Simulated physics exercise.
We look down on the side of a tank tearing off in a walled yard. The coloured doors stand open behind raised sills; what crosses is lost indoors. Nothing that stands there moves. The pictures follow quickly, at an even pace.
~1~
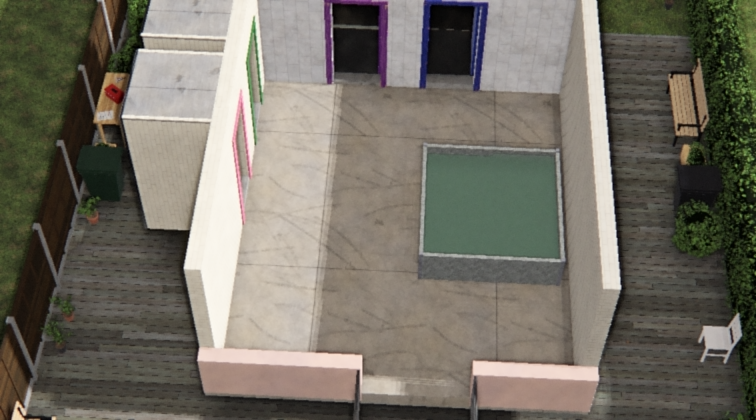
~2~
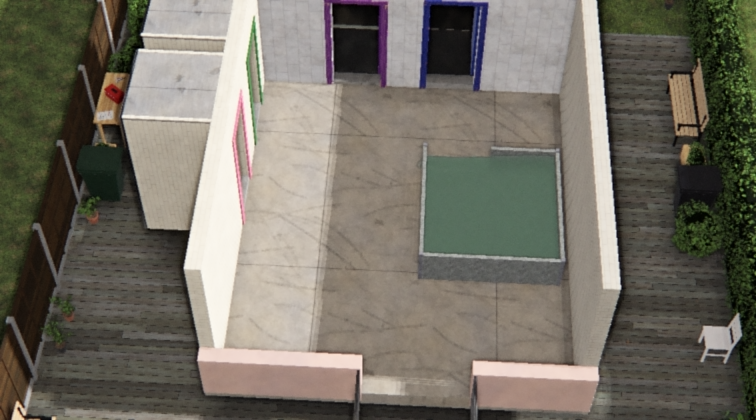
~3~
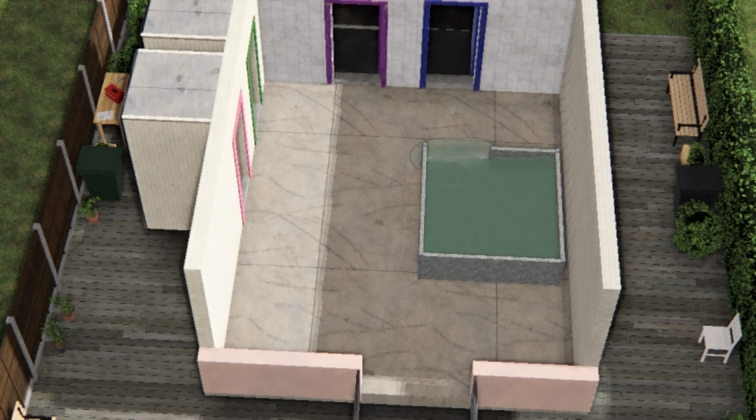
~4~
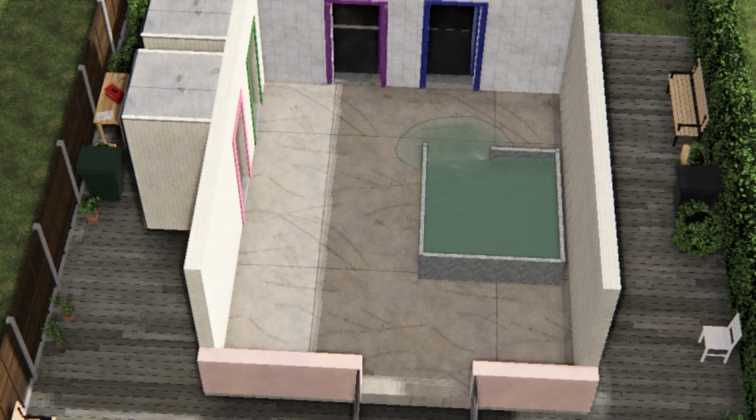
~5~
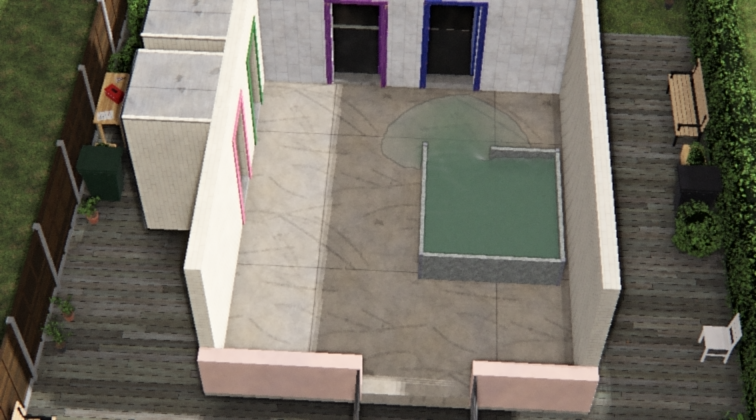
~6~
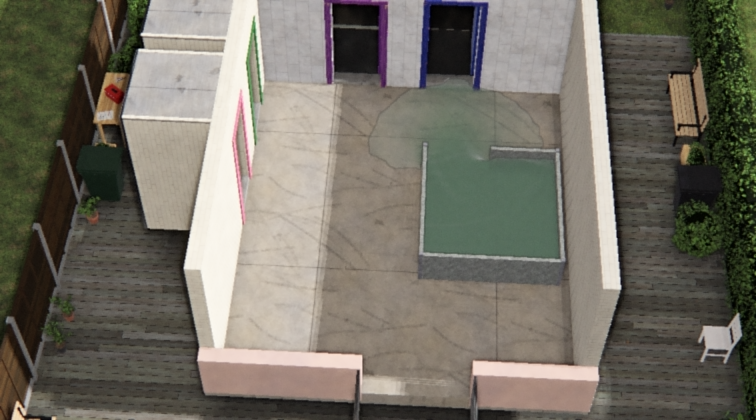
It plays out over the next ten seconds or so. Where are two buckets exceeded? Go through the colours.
The green door lets in a lot; the blue door lets in a lot; the purple door lets in a lot; the pink door admits no more than that.
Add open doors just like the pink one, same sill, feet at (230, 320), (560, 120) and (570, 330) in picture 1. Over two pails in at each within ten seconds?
In turn: Holds, passes that mark, lets less in.
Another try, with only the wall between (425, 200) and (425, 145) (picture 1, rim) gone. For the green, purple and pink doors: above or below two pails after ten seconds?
My reading: The green one is over; the purple one lets more in; the pink one takes more.
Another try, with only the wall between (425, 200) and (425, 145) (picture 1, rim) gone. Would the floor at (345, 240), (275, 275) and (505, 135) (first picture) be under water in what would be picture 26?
In turn: Awash, wet, no water.
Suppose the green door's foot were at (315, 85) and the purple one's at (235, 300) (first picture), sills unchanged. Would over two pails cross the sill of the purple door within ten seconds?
My reading: Purple door stays under.
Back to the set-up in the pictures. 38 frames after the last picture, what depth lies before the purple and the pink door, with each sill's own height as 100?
In turn 150 and 50 per cent.
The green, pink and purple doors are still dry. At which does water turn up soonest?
First comes the one in purple.
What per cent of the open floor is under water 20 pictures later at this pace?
Near 35 in a hundred.
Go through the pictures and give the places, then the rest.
Still water in the open tank at (491, 204), in the first picture.
The front is at a hidden place, out from the gap on the open tank's far side, in the second picture.
The front is at (490, 147), out from the gap on the open tank's far side, in the third picture.
Water pours out on the open tank's far side and has run to (477, 122), in the fourth picture.
The front is at (473, 100), out from the gap on the open tank's far side, in the fifth picture.
The front is at (420, 88), out from the gap on the open tank's far side, in the sixth picture.
A moment on, water covers 20 % of the floor; the green door not reached, the blue door over two buckets in, the purple door wet at the sill, nothing in, the pink door not reached.
Next, water covers 25 % of the floor; the green door not reached, the blue door far over two buckets in, the purple door under two buckets in, the pink door not reached.
Then, water covers 35 % of the floor; the green door over two buckets in, the blue door far over two buckets in, the purple door over two buckets in, the pink door wet at the sill, nothing in.
Later, water covers 70 % of the floor; the green door far over two buckets in, the blue door far over two buckets in, the purple door far over two buckets in, the pink door wet at the sill, nothing in.
In the end, water covers 90 % of the floor; the green door far over two buckets in, the blue door far over two buckets in, the purple door far over two buckets in, the pink door wet at the sill, nothing in.
